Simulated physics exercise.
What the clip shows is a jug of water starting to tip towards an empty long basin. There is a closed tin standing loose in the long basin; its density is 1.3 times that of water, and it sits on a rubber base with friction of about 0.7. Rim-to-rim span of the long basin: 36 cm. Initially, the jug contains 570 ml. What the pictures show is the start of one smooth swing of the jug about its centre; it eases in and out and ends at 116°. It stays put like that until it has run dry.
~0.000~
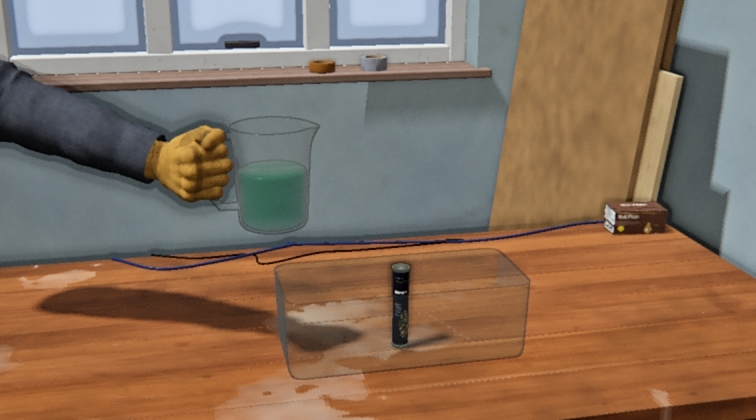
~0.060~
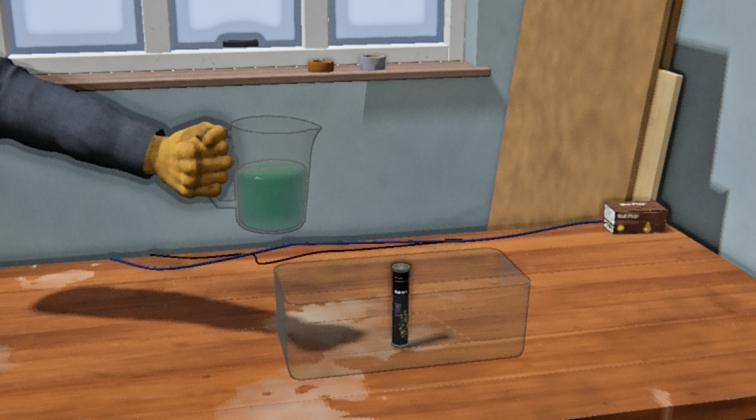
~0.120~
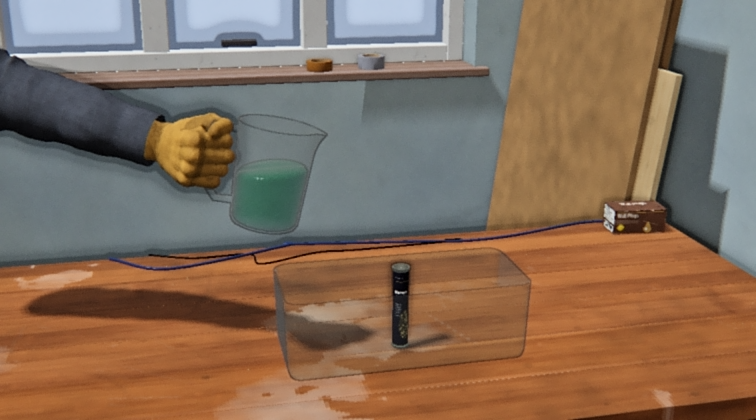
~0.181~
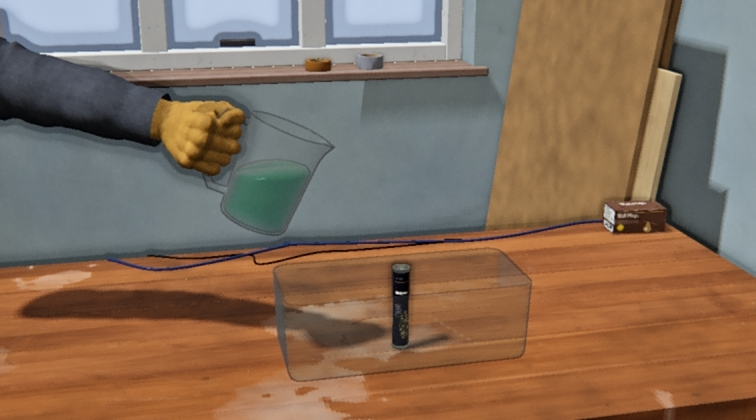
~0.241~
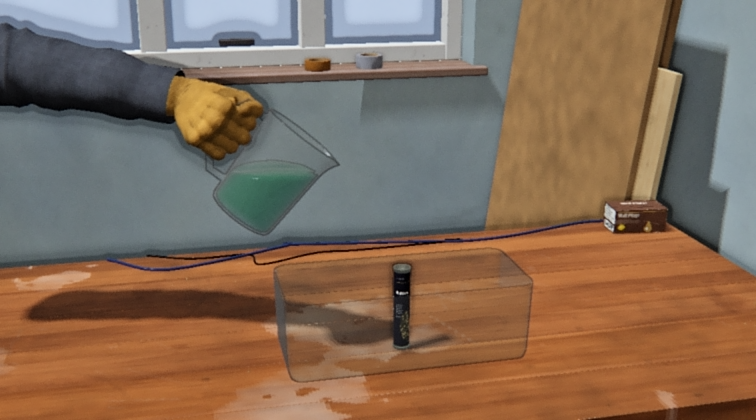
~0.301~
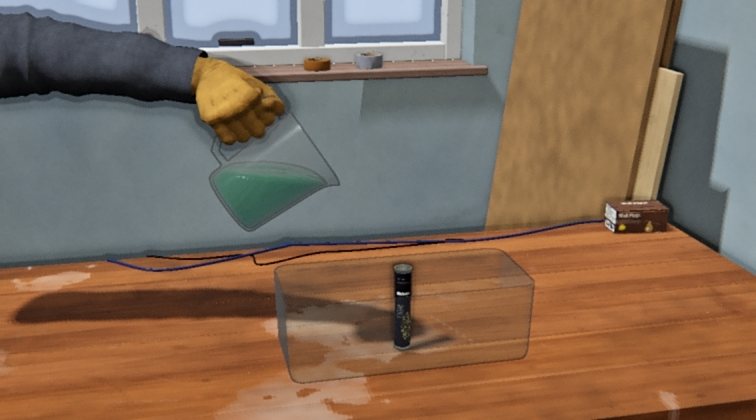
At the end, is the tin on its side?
It is left standing.
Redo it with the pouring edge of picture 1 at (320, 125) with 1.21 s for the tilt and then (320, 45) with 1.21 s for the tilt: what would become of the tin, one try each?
First it stays on its base; then it tips over.
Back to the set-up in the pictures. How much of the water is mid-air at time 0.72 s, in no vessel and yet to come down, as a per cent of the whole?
Roughly 12 per cent.
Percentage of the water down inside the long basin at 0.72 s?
Close to 80 in a hundred.
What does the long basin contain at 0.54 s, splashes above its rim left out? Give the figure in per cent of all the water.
Roughly 14 percent of it.
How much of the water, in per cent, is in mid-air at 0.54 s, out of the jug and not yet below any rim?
Roughly 32 %.
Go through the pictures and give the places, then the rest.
In the first frame, it leans 0°; its right rim is at (320, 124); the water meets the walls at (236, 170) and (307, 166); the long basin's rim runs from (280, 285) to (514, 266); the tin's top is at (401, 271).
In the second frame, it leans 3°; its right rim is at (322, 126); the water meets the walls at (235, 170) and (306, 166).
In the third frame, it leans 11°; its right rim is at (328, 133); the water meets the walls at (235, 171) and (308, 165).
In the fourth frame, it leans 24°; its right rim is at (335, 146); the water meets the walls at (233, 173) and (310, 167).
In the fifth frame, it leans 39°; its right rim is at (340, 163); the water meets the walls at (221, 181) and (316, 169).
In the sixth frame, it leans 57°; its right rim is at (340, 184); the water meets the walls at (215, 172) and (324, 176).
By 0.54 s the tilt is 113° and 53 per cent is still to pour; the tin stands where it began.
By 0.72 s the tilt is 116° and 8 per cent is still to pour; the tin stands where it began.
By 0.91 s the tilt is 116° and 0 per cent is still to pour; the tin stands where it began.
By 1.11 s the tilt is 116° and 0 per cent is still to pour; the tin stands where it began.
At rest the tin stands where it began.
